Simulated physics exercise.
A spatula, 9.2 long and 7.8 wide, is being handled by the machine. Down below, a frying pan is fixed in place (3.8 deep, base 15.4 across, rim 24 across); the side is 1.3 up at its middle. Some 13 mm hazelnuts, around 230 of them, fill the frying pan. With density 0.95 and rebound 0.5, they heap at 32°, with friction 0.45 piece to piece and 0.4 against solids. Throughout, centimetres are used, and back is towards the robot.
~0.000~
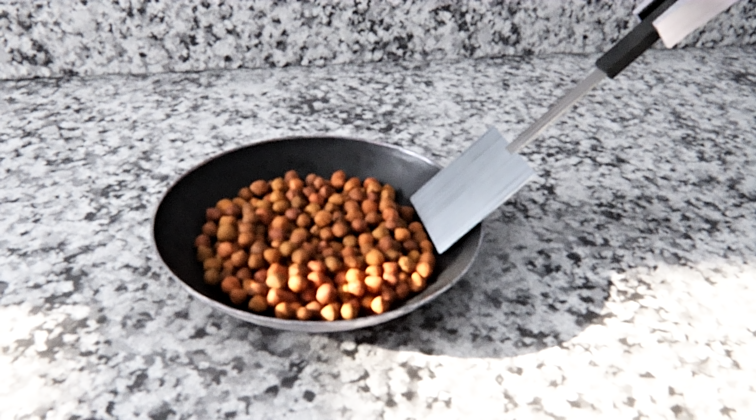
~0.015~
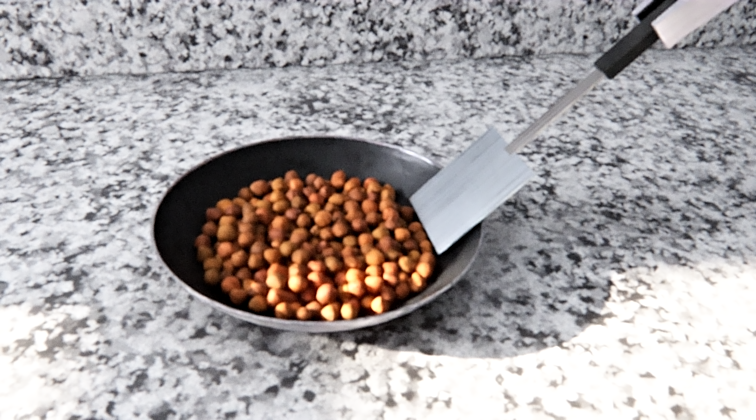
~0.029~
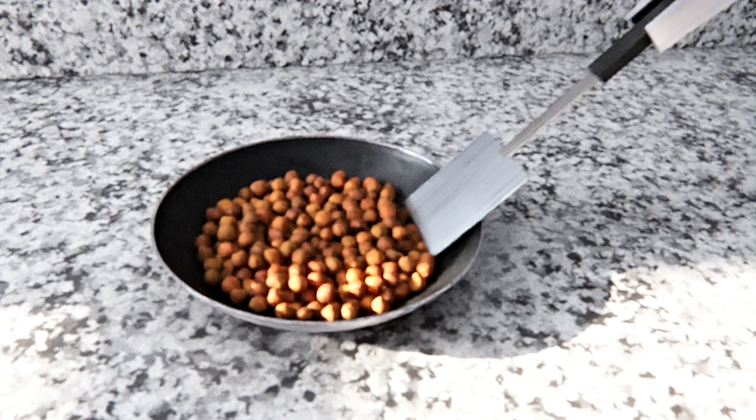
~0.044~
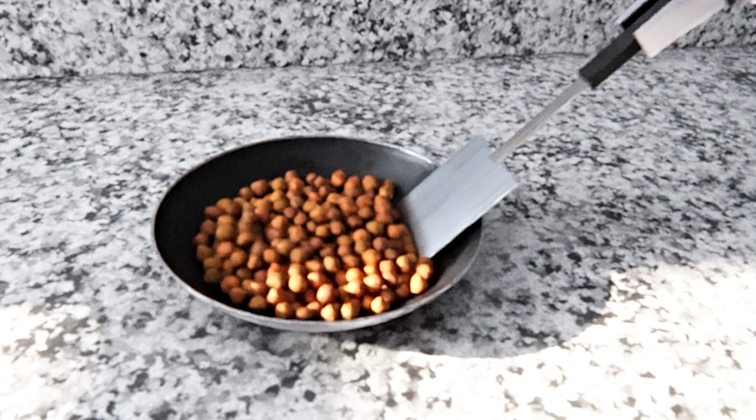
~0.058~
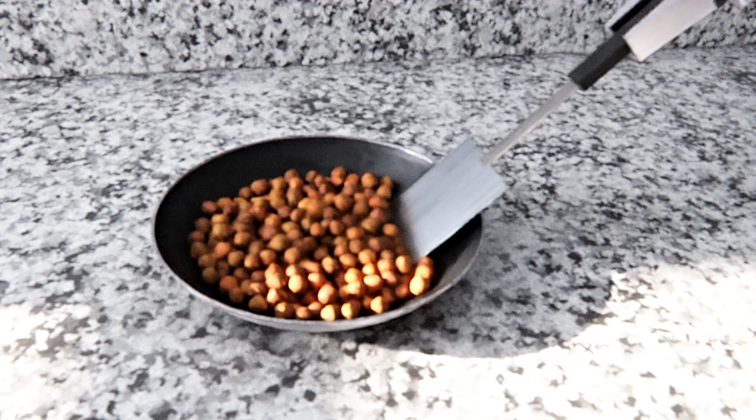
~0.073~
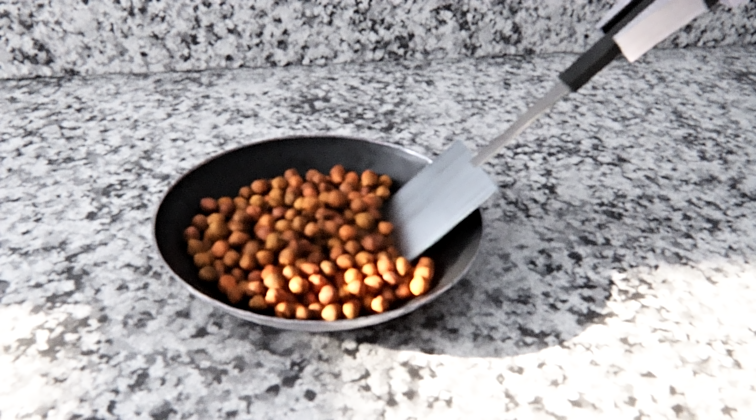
The clip opens on a dark frying pan full of small round brown pieces on a speckled grey counter, with a flat metal spatula resting at its right side. After barely moving at first, the spatula slides a short way left into the pan, and the pieces shift and bunch leftward.
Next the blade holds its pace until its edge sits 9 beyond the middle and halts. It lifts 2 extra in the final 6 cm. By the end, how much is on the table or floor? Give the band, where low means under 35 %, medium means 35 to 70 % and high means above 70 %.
Band: Low.
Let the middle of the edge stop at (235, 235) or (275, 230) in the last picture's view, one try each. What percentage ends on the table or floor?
Close to 5 and close to 0 per cent, respectively.
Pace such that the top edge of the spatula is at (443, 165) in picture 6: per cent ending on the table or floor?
40 %.
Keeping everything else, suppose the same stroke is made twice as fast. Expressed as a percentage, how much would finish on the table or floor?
Then about 40 per cent.
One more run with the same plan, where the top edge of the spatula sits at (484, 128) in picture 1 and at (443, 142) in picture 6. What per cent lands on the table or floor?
It works out to about 30 %, more or less.
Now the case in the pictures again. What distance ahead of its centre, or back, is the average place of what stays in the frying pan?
Roughly 2.5 centimetres ahead.
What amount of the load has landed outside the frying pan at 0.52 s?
I'd say close to 25 in a hundred.
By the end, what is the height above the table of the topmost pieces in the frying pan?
It reaches about 4.0 cm.
After 0.17 s, sloping 44°, highest piece 4 above the table; 233 in the frying pan.
After 0.27 s, sloping 44°, highest piece 5 above the table; 233 in the frying pan.
After 0.52 s, sloping 44°, highest piece 6 above the table; 170 in the frying pan, 56 on the table or floor, 7 on the blade or in flight.
After 1.57 s, sloping 44°, highest piece 3 above the table; 170 in the frying pan, 63 on the table or floor.
In the end, 170 in the frying pan, 63 on the table or floor. That is 27 % on the table or floor.
